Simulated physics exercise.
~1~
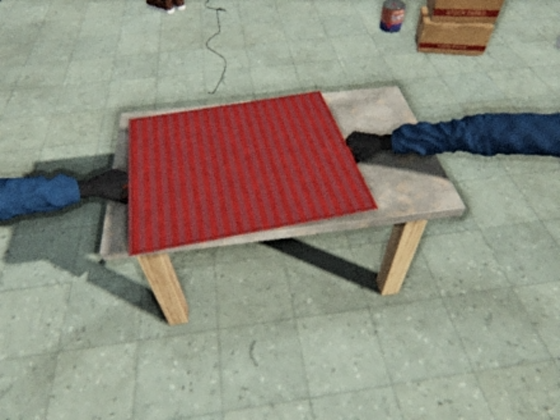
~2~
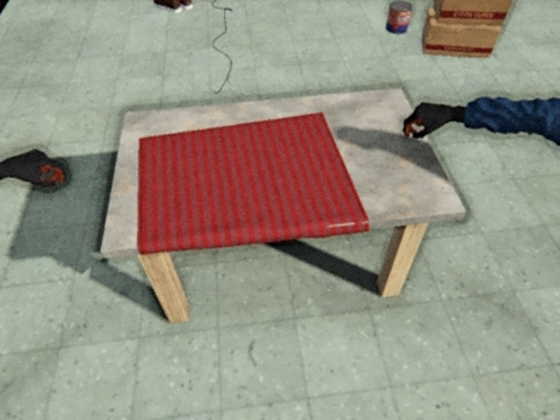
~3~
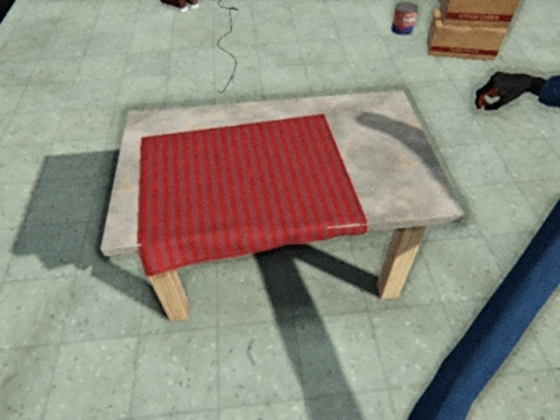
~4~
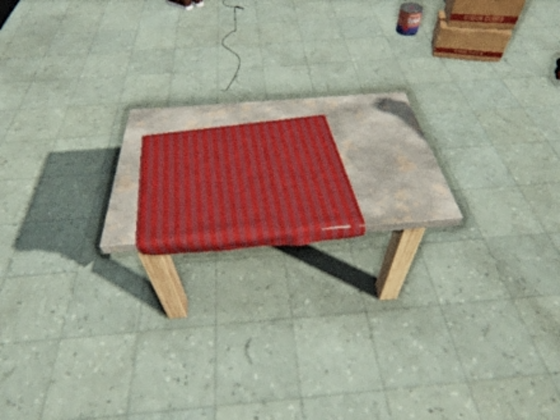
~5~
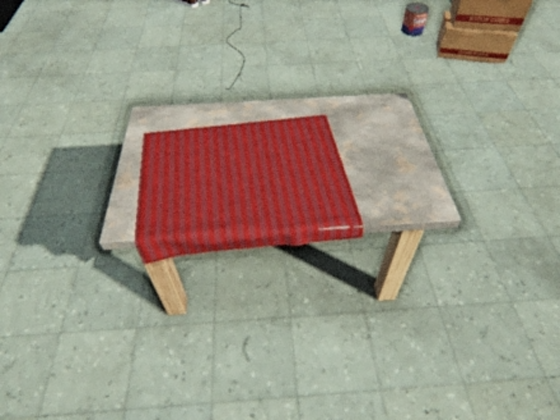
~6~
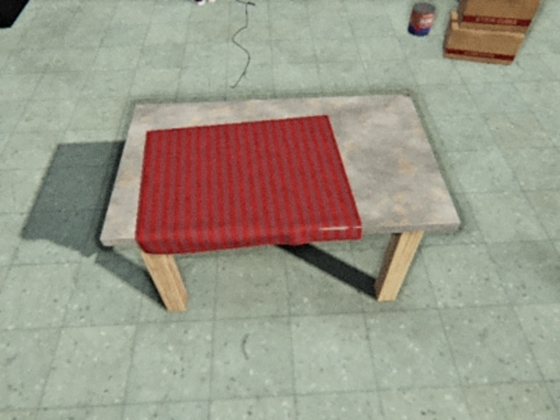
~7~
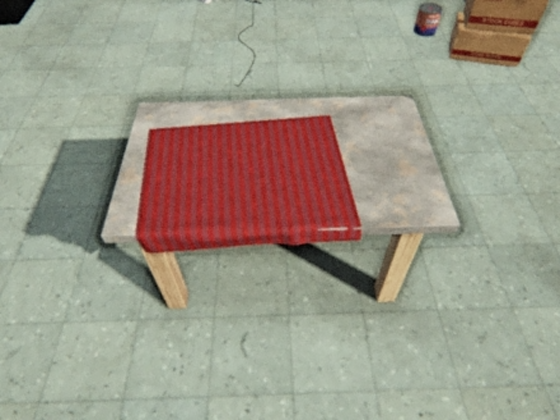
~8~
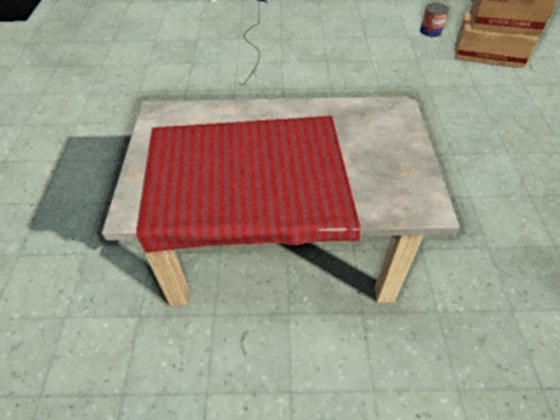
To begin with, two dark-gloved hands in blue sleeves, one on each side, hold a red striped hand towel flat over a low table with a pale top and wooden legs. They let go, and the towel settles on the tabletop, its near edge folding down over the front. The hands draw away to the left and right, and a blue sleeve crosses the lower right before both arms leave the view. The camera drifts slightly sideways while the towel stays put. At the end, most of it still lies on top, with a short strip hanging over the front edge.
